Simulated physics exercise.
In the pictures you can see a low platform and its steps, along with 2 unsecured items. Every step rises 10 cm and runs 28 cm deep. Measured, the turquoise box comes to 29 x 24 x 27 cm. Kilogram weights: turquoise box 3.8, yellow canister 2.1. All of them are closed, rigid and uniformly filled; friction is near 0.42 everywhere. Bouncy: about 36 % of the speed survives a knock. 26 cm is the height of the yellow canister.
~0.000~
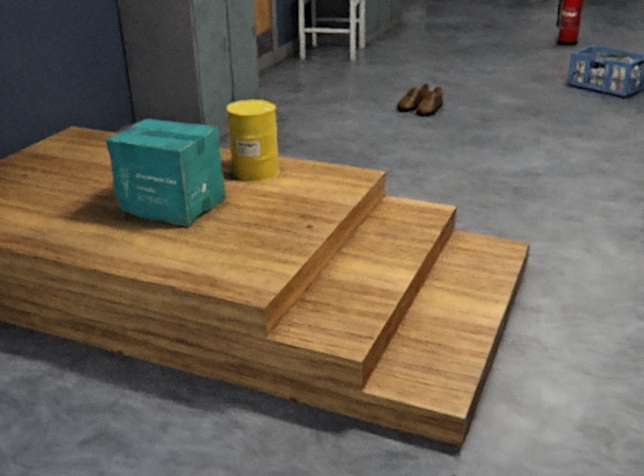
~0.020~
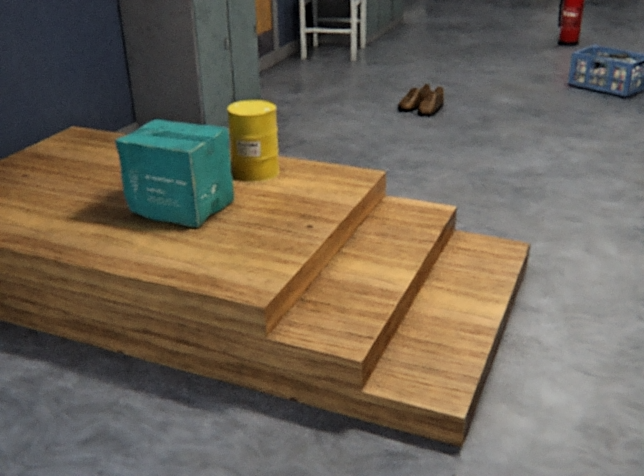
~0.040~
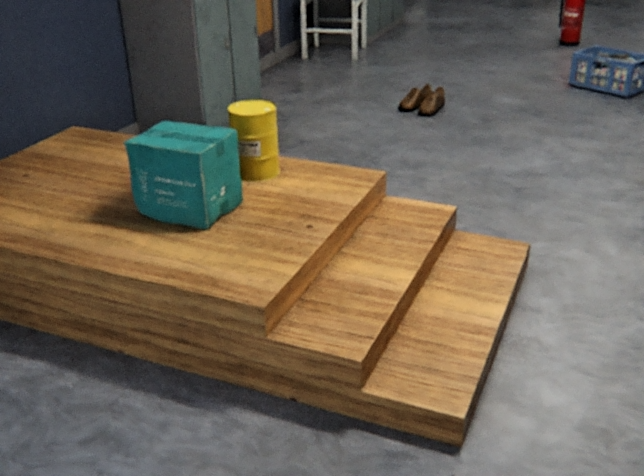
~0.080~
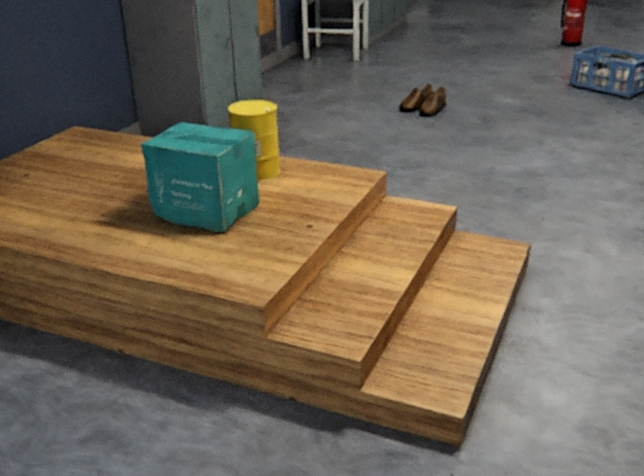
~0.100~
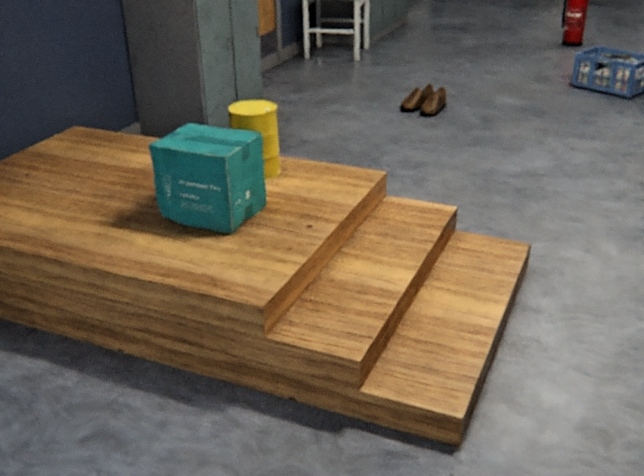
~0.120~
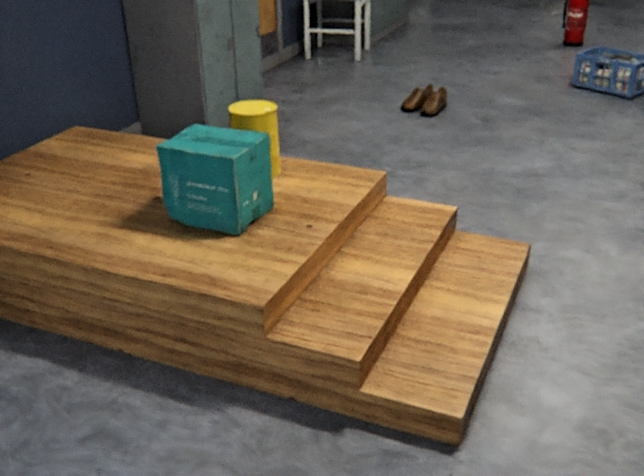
A turquoise box slides gradually to the right across the top of a low wooden platform with steps, passing in front of a yellow canister and partly covering it, while the shoes and blue crate on the floor stay still.
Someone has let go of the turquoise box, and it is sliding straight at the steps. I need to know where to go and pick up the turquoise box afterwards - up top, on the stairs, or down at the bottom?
Look for it up top, it never left the landing.
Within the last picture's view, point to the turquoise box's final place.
At about (277, 188).
By 0.22 s, 29 cm of landing left; turquoise box near (248, 183).
By 0.32 s, 21 cm of landing left; turquoise box near (268, 186).
When it is over (0.9 s), 18 cm of landing left; yellow canister within 12 cm of the start. End places, in pixels of the last picture, turquoise box near (277, 188).
